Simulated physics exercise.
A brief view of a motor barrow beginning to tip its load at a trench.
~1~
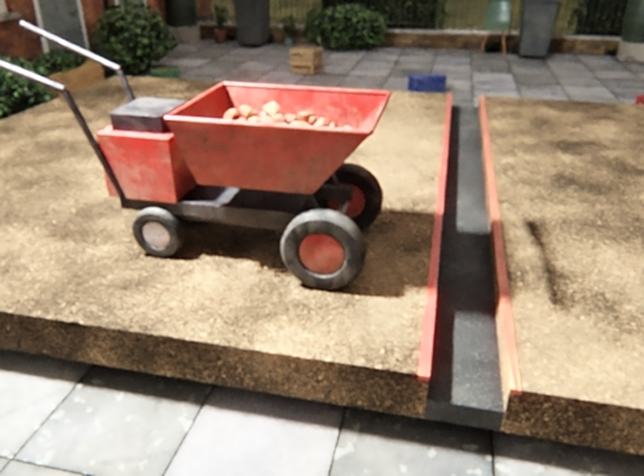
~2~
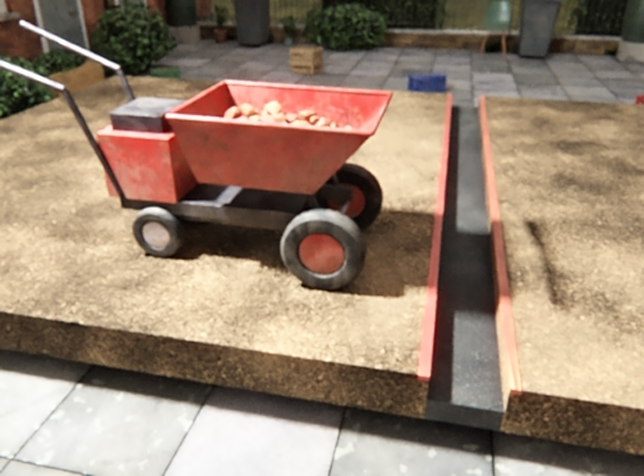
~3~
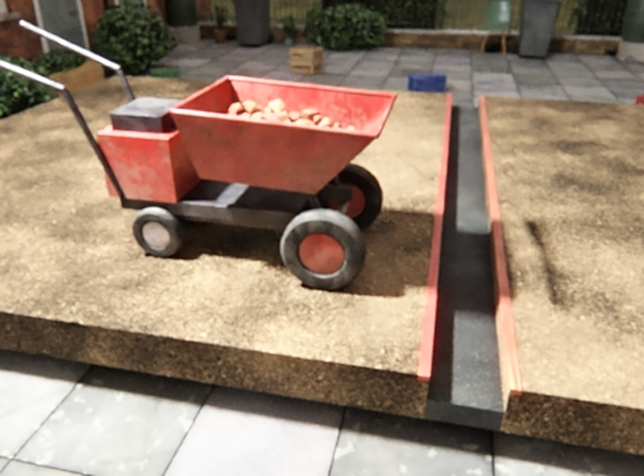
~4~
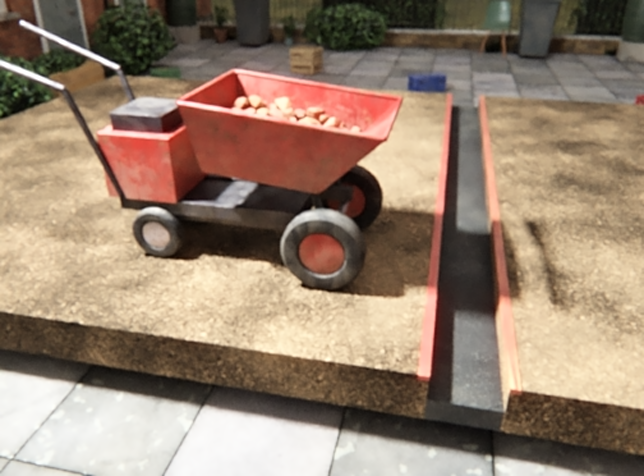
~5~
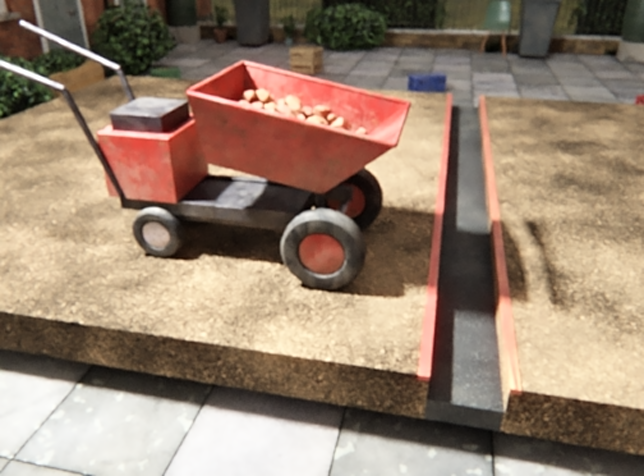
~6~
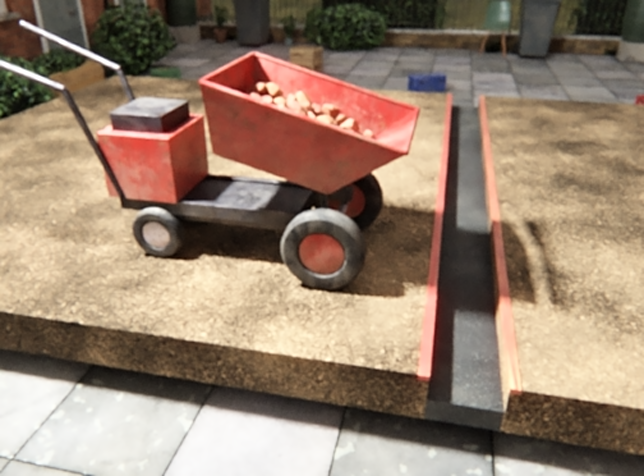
The red skip of a small barrow tilts gradually to the right, carrying its rubble.
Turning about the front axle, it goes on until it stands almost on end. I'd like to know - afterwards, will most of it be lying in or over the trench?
Yes, most of it will.
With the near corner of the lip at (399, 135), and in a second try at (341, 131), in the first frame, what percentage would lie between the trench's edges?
Roughly 30 percent the first time, roughly 80 percent the second.
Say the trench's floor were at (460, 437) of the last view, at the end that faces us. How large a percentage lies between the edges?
It lands somewhere near 80 percent.
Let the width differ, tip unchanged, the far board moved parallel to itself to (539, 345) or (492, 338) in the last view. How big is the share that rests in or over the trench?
First one: 90 per cent; second one: 50 per cent.
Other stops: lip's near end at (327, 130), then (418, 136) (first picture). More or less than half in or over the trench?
At the first place above a half, at the second not half.
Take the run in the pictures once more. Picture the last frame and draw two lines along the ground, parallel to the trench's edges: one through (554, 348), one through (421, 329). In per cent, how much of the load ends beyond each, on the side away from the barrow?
Near 10 % and near 90 %, in that order.
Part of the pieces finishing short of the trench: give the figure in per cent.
Roughly 0 per cent of the load.
Soon after the last picture, skip tipped steeply; all in the skip.
A little later, skip tipped right over; most in the skip; a small part in or heaped over the trench; a stray few beyond it; a stray few falling.
Later still, skip tipped right over; a small part in the skip; about two thirds in or heaped over the trench; about a quarter beyond it.
At rest, skip tipped right over; a small part in the skip; about two thirds in or heaped over the trench; about a quarter beyond it.
